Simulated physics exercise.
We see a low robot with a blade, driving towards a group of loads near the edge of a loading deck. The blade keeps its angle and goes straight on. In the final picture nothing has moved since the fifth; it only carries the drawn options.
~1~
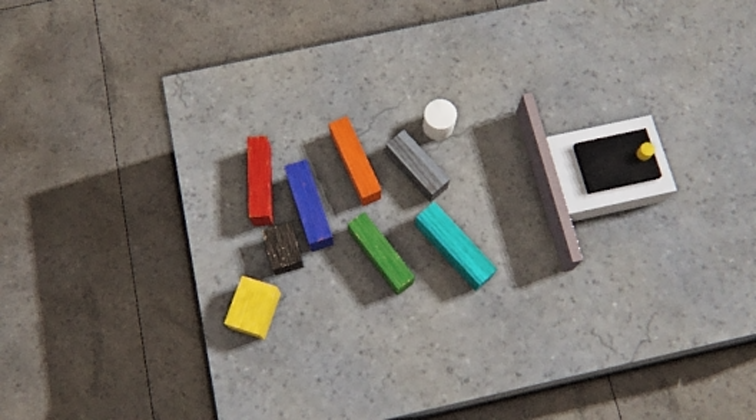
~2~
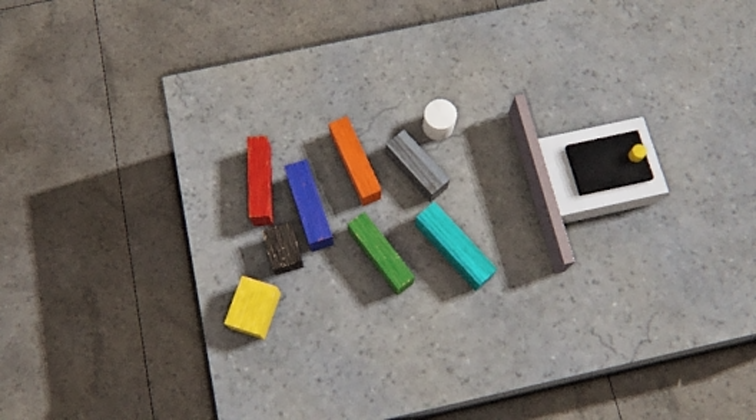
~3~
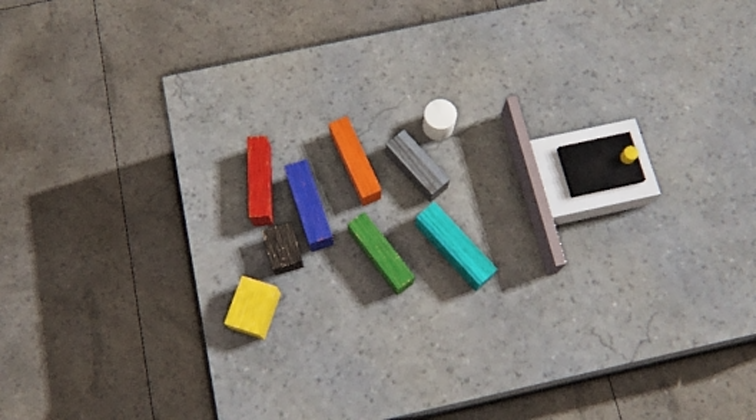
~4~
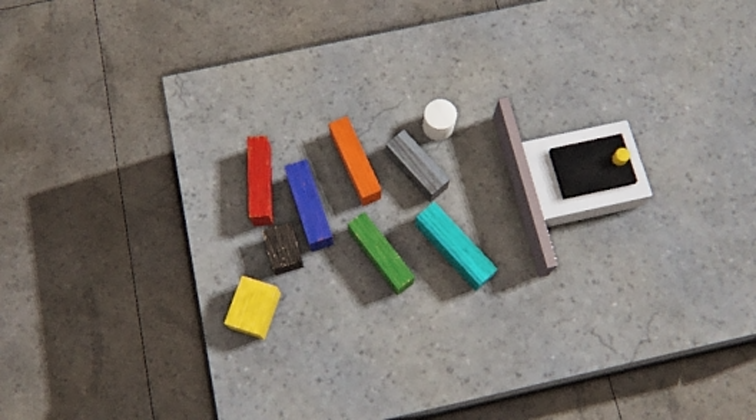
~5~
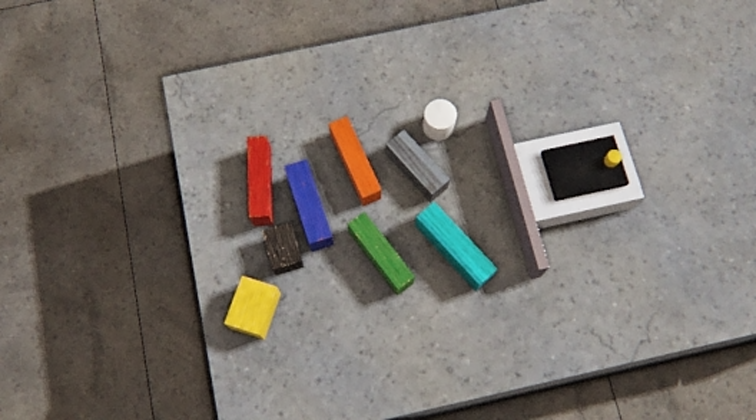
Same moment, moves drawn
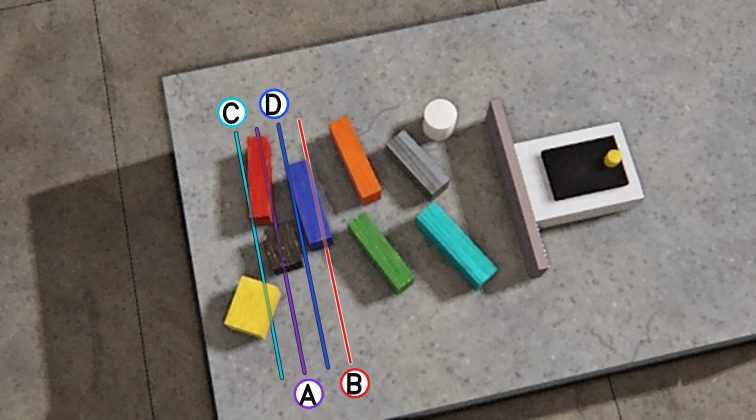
On a speckled grey deck, a low white robot with a wide blade creeping left towards colourful bars and blocks that stay still.
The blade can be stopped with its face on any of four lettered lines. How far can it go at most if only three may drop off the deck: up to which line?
C is the last line within the limit.
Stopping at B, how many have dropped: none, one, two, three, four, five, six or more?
In all, none.
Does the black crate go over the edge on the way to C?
Yes.
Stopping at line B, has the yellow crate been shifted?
By then, no.
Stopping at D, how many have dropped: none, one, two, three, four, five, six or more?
By then, none.
On the marked copy, A at (280, 246); B at (324, 236); C at (258, 250); D at (302, 241).
Following C. Soon after the start, robot (486, 189); white canister (398, 116); turquoise stick (417, 256).
Later, robot (392, 209); black crate (246, 256); red bar (238, 187).
In the end, robot (319, 224); red bar over the edge; black crate over the edge; two fallen.
As for the rest, A is within the limit but short; B is within the limit but short; D is within the limit but short.
